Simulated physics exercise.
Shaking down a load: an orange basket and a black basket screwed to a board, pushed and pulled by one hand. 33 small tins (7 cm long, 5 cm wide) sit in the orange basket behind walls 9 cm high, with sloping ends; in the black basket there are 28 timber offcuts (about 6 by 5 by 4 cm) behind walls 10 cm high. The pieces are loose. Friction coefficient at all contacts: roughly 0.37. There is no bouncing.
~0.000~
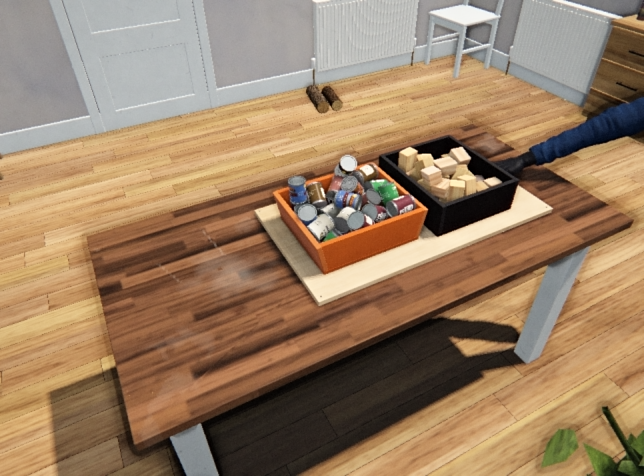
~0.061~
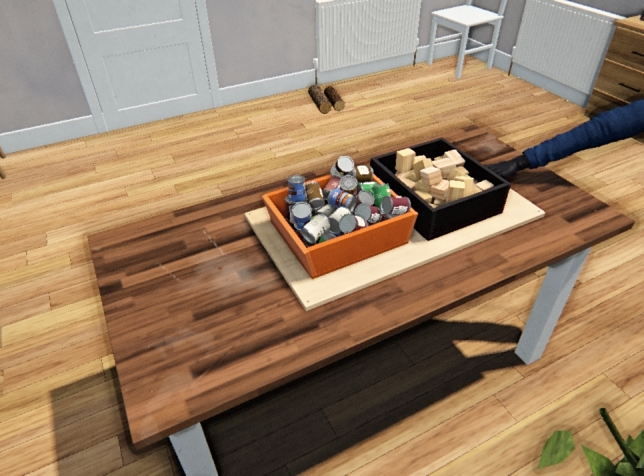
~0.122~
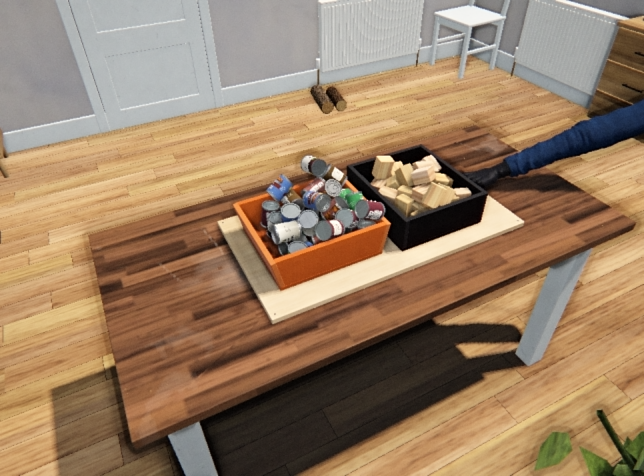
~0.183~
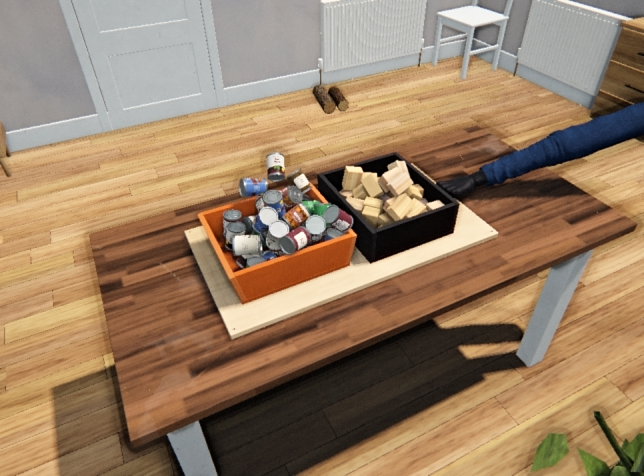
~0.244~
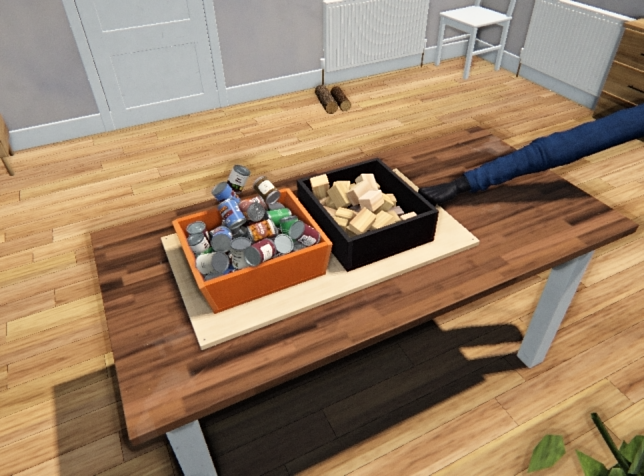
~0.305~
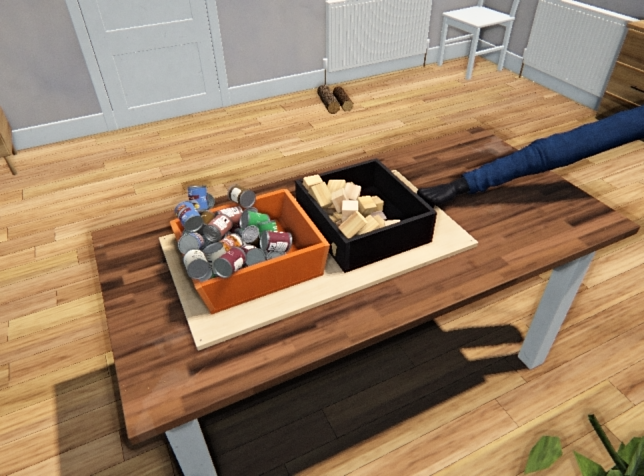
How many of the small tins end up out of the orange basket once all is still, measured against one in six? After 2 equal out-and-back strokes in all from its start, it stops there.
More than one in six do.
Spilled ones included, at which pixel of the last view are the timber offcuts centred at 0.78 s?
They're centred near (384, 208).
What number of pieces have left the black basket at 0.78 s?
Black basket - about 3 out by that time.
After 0.52 s, the orange basket is down by 10 of 33 and the black basket is down by 4 of 28.
After 0.78 s, the orange basket is down by 16 of 33 and the black basket is down by 3 of 28.
After 1.15 s, the orange basket is down by 18 of 33 and the black basket is down by 4 of 28.
Outcome (at 1.62 s), the orange basket is down by 20 of 33 and the black basket is down by 4 of 28. Asked share, 20 of 33, 61 per cent.
